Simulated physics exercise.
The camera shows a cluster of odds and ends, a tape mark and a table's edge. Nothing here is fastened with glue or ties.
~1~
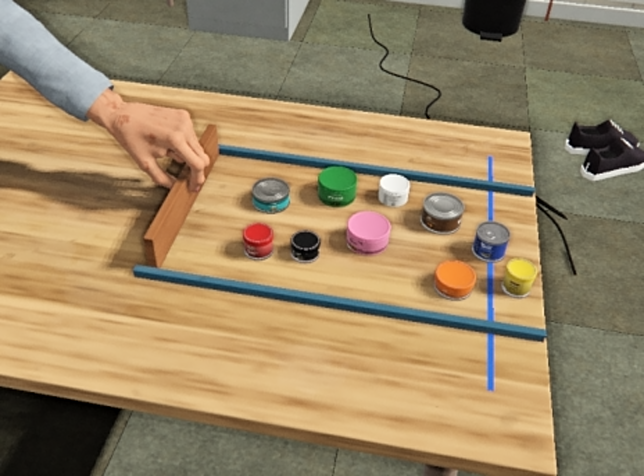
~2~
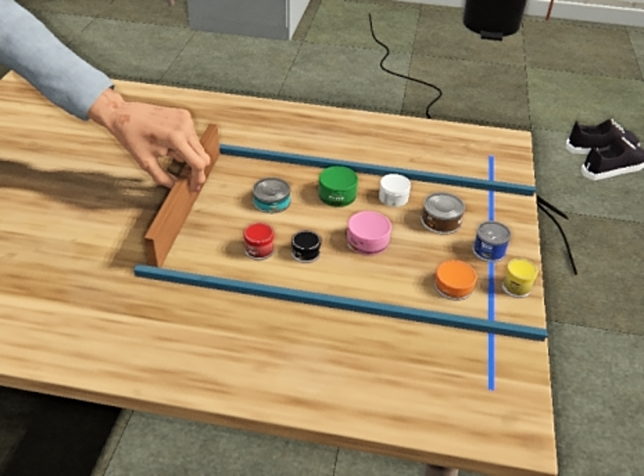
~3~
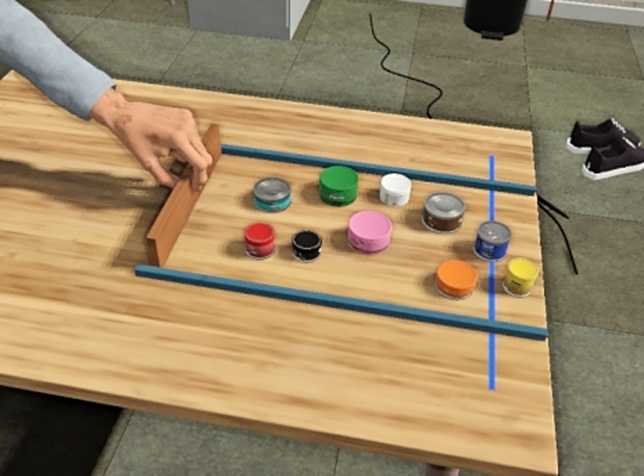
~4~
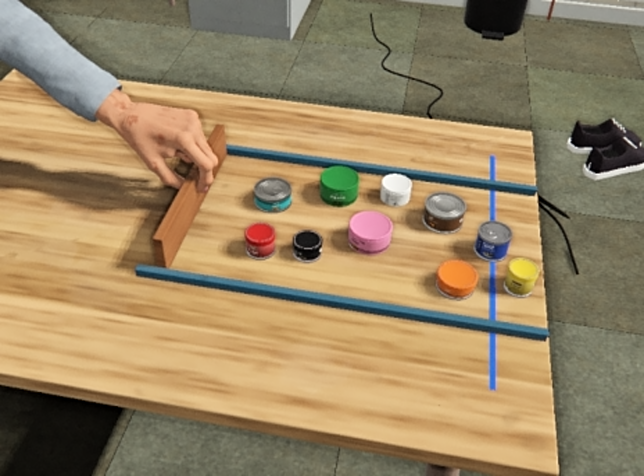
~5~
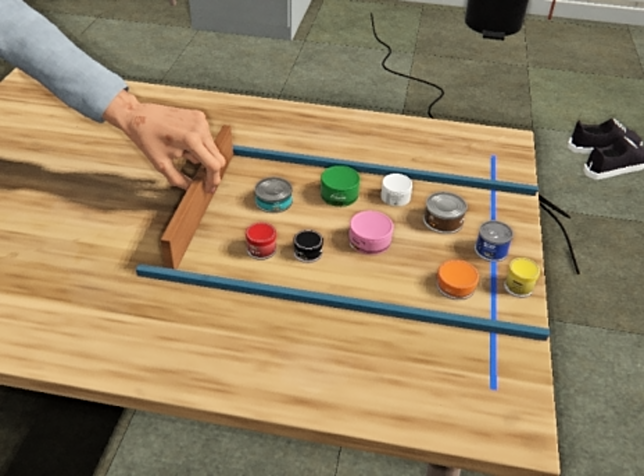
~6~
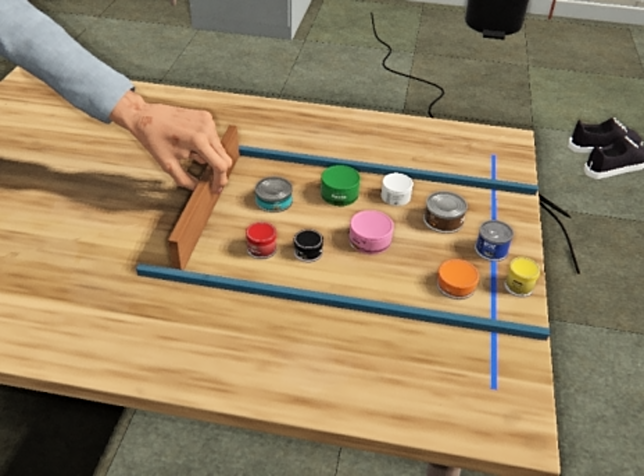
A hand sliding a wooden board slightly right between two blue rails, toward colourful tins and tubs sitting still on a table.
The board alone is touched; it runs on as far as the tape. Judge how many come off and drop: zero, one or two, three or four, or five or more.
Three or four come off.
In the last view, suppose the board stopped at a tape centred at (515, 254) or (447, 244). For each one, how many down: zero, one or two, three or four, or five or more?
At least five; none.
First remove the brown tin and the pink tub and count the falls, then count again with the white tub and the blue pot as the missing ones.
The first removal gives 1, the second gives 2.
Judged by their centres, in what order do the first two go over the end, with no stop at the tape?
Order, earliest first: Orange tin, brown tin.
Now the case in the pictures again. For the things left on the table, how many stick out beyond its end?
Result: 2.
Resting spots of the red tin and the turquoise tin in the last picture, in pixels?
Taking them in turn, first comes (511, 284), then (515, 233).
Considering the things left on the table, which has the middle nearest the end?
Answer: The yellow tin.
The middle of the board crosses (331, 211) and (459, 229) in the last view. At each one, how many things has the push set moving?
Moved so far: 5, later 10.
Soon after, none off yet; yellow tin at rest near (522, 277); blue pot at rest near (494, 241); orange tin at rest near (457, 279).
Then, none off yet; yellow tin at rest near (522, 277); blue pot at rest near (494, 241); orange tin moved a little near (477, 284).
At rest, the number that fall off is three or four; fallen, white tub, brown tin, orange tin and blue pot.
